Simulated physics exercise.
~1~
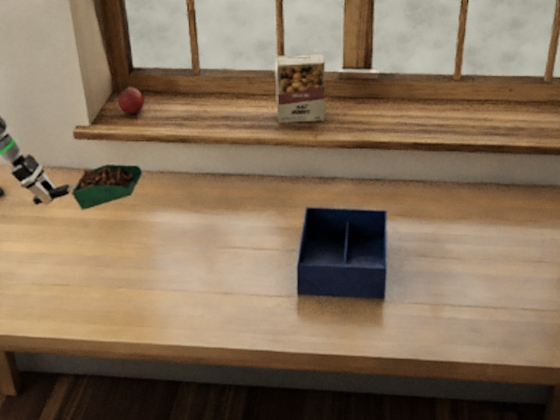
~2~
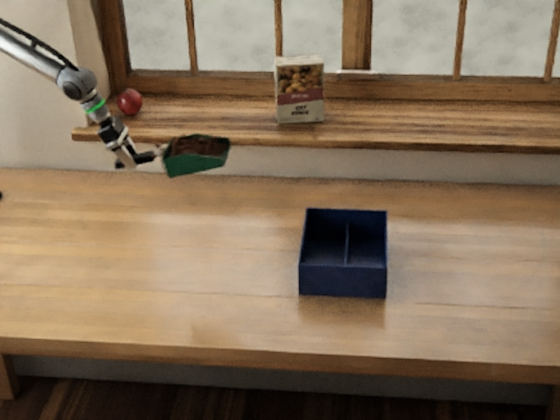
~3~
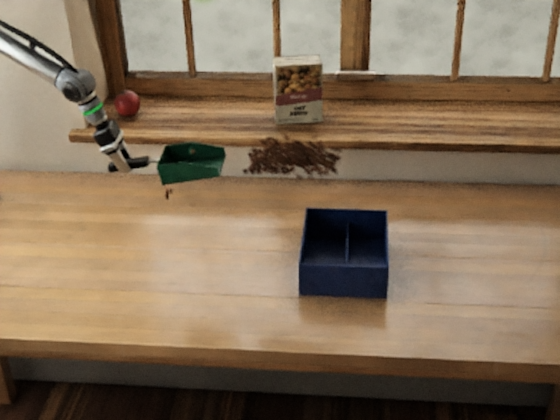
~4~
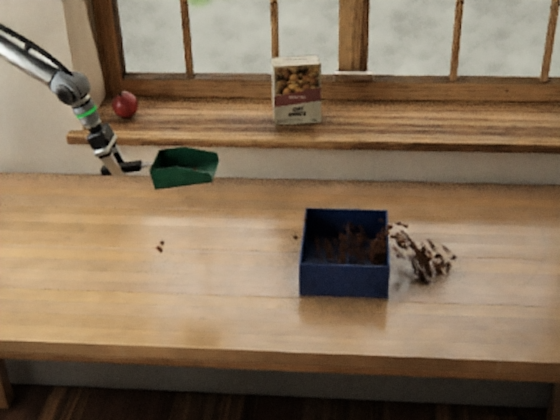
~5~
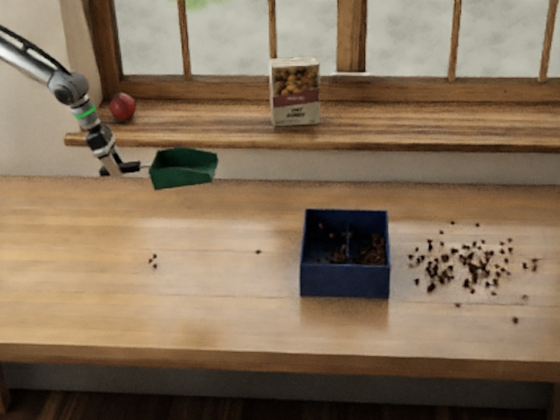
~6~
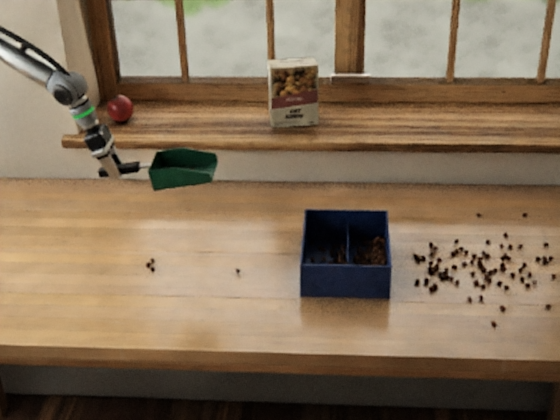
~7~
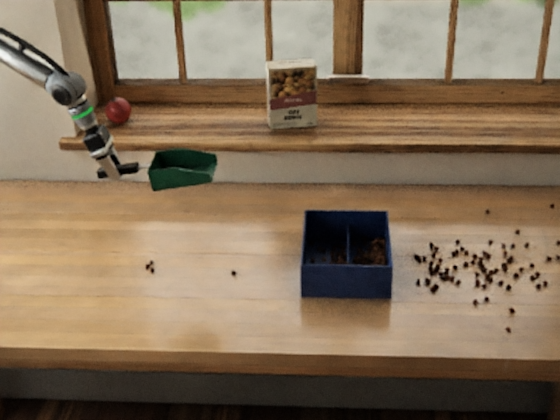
At first, a robot arm at the left holds a green scoop full of brown pellets over a wooden table, where a blue divided box sits below a windowsill with a red ball-like object and a small package. The arm swings the scoop right and upward, tipped slightly back. It then draws back a little, and the pellets fly out ahead in a loose cluster toward the box. Some drop into both parts of the box, while many overshoot and scatter across the table to the right. The scoop stays still, looking nearly empty, with a few stray pellets lying left of the box.
